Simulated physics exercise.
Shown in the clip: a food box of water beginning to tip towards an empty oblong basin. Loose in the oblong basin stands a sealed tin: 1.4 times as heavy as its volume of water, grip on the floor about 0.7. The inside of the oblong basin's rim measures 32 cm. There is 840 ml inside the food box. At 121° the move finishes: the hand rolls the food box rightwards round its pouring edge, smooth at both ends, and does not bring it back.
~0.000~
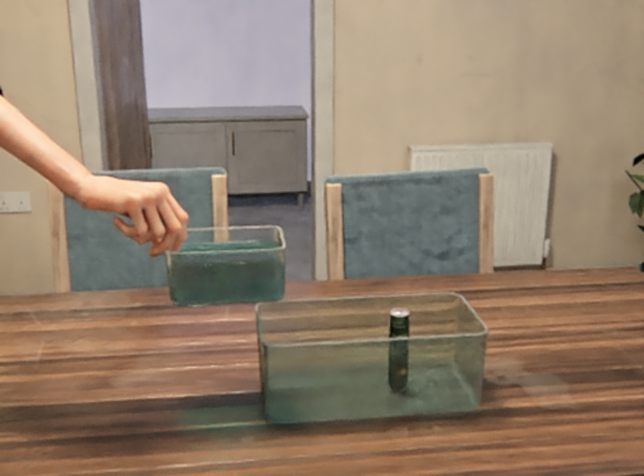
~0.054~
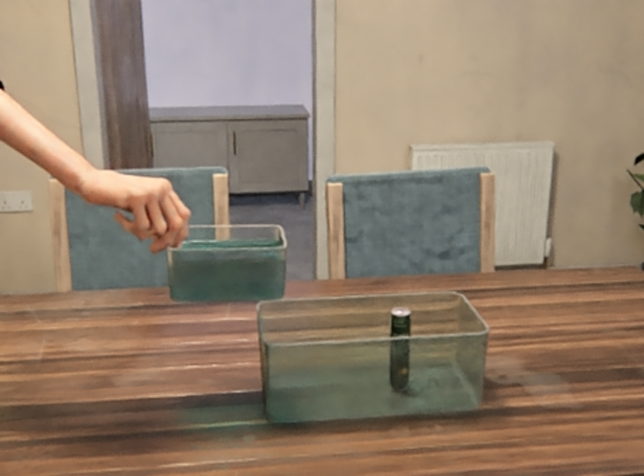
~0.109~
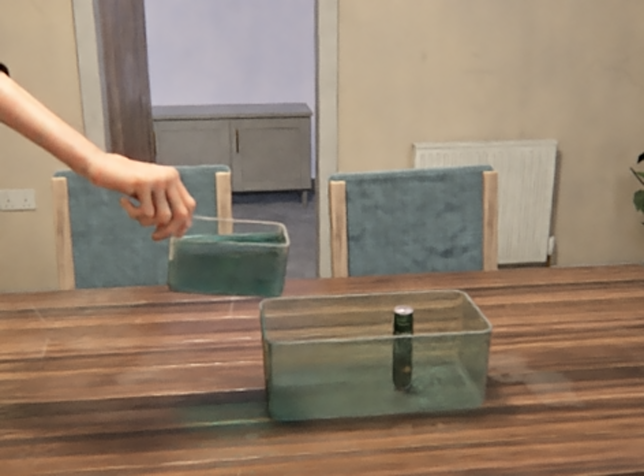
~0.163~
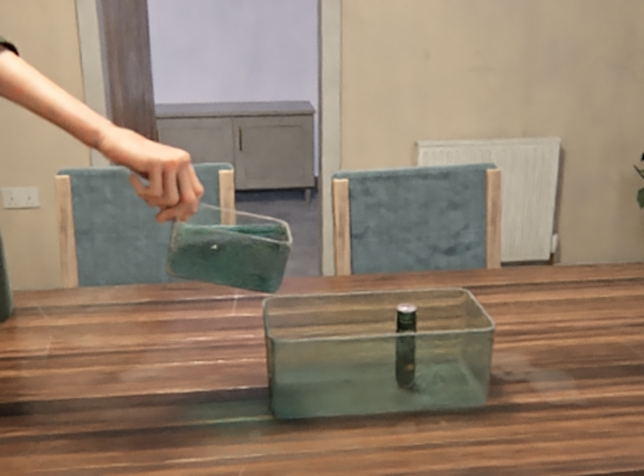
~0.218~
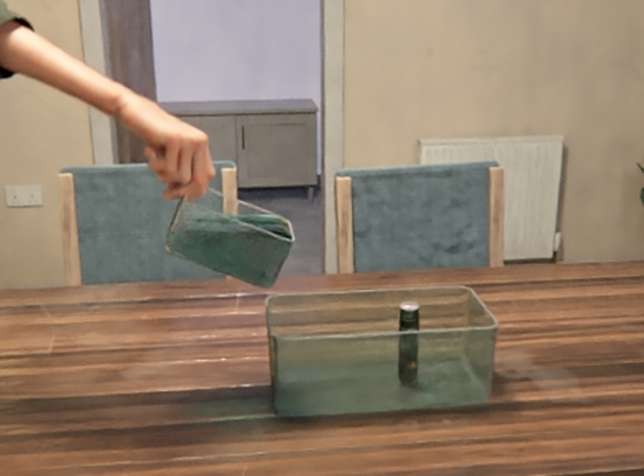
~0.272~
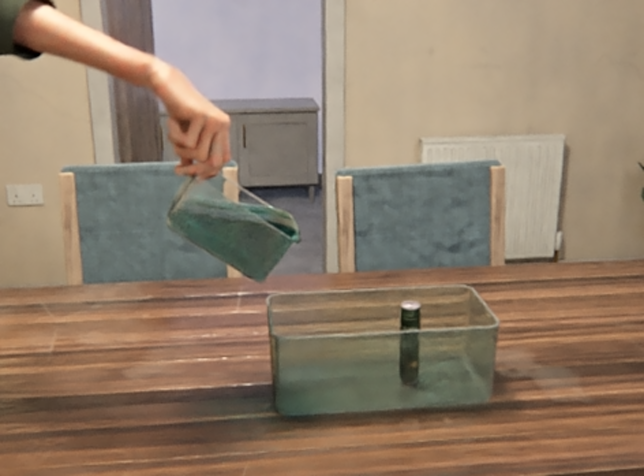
The video shows a hand holding a clear food box of water above a wooden table and tilting it steadily rightwards, beside a larger oblong basin with a small dark tin standing inside.
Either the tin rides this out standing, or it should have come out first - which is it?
It tilts over.
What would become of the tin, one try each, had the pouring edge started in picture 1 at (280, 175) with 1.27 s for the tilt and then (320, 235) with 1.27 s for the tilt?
Trial 1 - tin stays standing; trial 2 - tin stays standing.
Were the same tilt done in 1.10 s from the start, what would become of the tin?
The tin would stay balanced.
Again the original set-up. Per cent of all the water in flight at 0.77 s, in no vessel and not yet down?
Close to 9 %.
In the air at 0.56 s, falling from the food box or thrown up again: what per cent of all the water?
60 per cent.
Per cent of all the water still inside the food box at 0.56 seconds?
About 22 per cent.
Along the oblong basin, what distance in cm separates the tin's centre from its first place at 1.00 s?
1 cm, roughly.
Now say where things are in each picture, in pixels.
In the first frame, it leans 0°; its right rim is at (282, 238); the water meets the walls at (171, 254) and (281, 250); the oblong basin's rim runs from (259, 324) to (473, 313); the tin's top is at (400, 316).
In the second frame, it leans 2°; its right rim is at (283, 238); the water meets the walls at (172, 252) and (282, 247).
In the third frame, it leans 6°; its right rim is at (286, 236); the water meets the walls at (173, 247) and (284, 241).
In the fourth frame, it leans 14°; its right rim is at (289, 234); the water meets the walls at (173, 237) and (287, 233).
In the fifth frame, it leans 24°; its right rim is at (291, 232); the water meets the walls at (174, 221) and (291, 225); 1 per cent is over the edge.
In the sixth frame, it leans 36°; its right rim is at (292, 231); the water meets the walls at (174, 203) and (288, 220); 4 per cent is over the edge.
By 0.56 s the tilt is 105° and 22 per cent is still to pour; the tin stands where it began.
By 0.77 s the tilt is 121° and 0 per cent is still to pour; the tin stands 2 cm from where it began.
By 1.00 s the tilt is 121° and 0 per cent is still to pour; the tin leans 10°.
By 1.24 s the tilt is 121° and 0 per cent is still to pour; the tin leans 55°.
At rest the tin lies on its side.
